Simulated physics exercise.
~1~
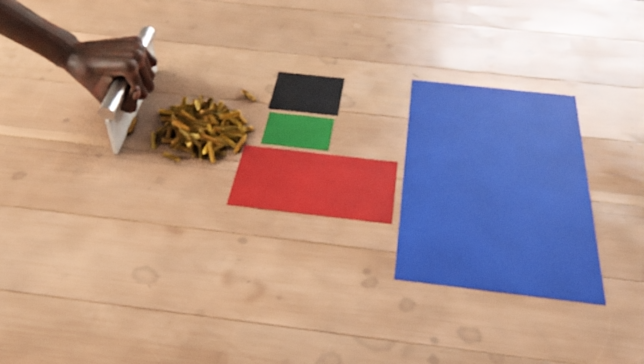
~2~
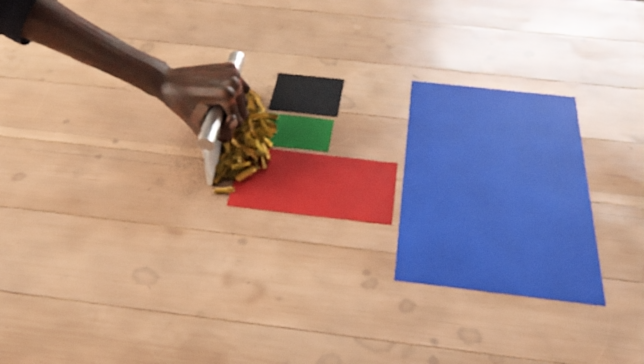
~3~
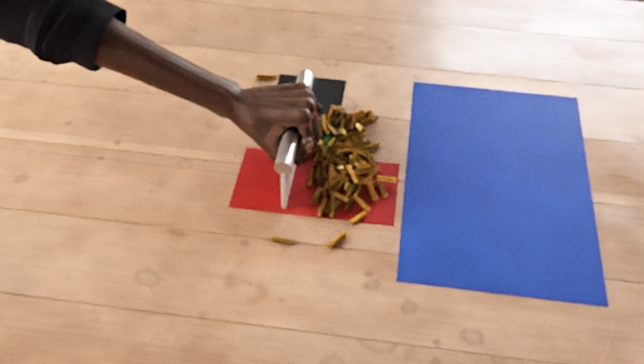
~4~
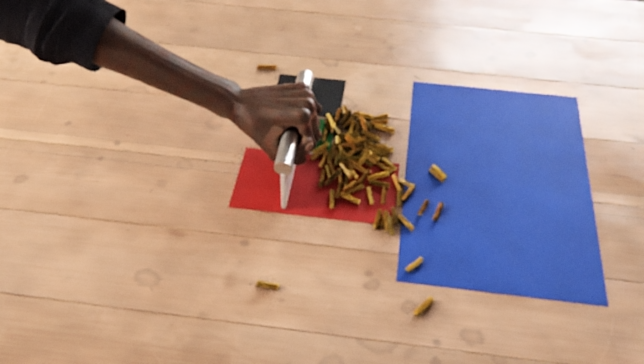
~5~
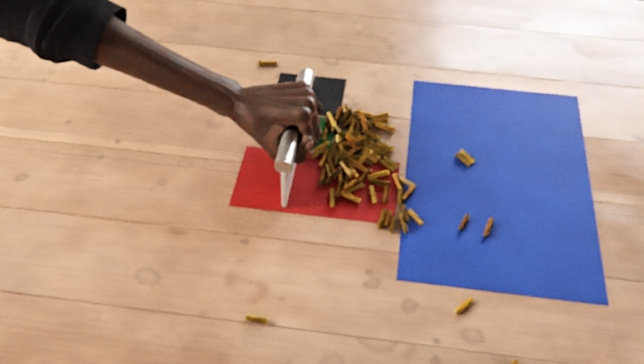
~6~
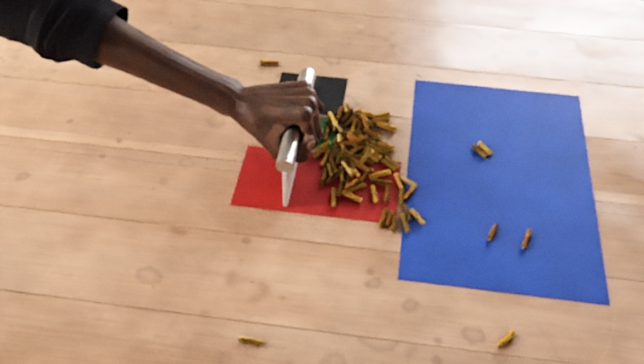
A dark-skinned hand in a black sleeve grips a pale, flat scraper beside a heap of small golden-brown pieces on a light wooden floor, seen from above at an angle. To the right lie a black mat, a green one beneath it, a wide red one below, and a large blue one beyond. The scraper pushes the heap rightwards over the green and red mats, then stops on the red. Loose pieces keep sliding ahead, some crossing the blue mat and others the bare wood. Finally, the scraper stays still, with most pieces bunched around the red mat's right side and a few scattered farther out.
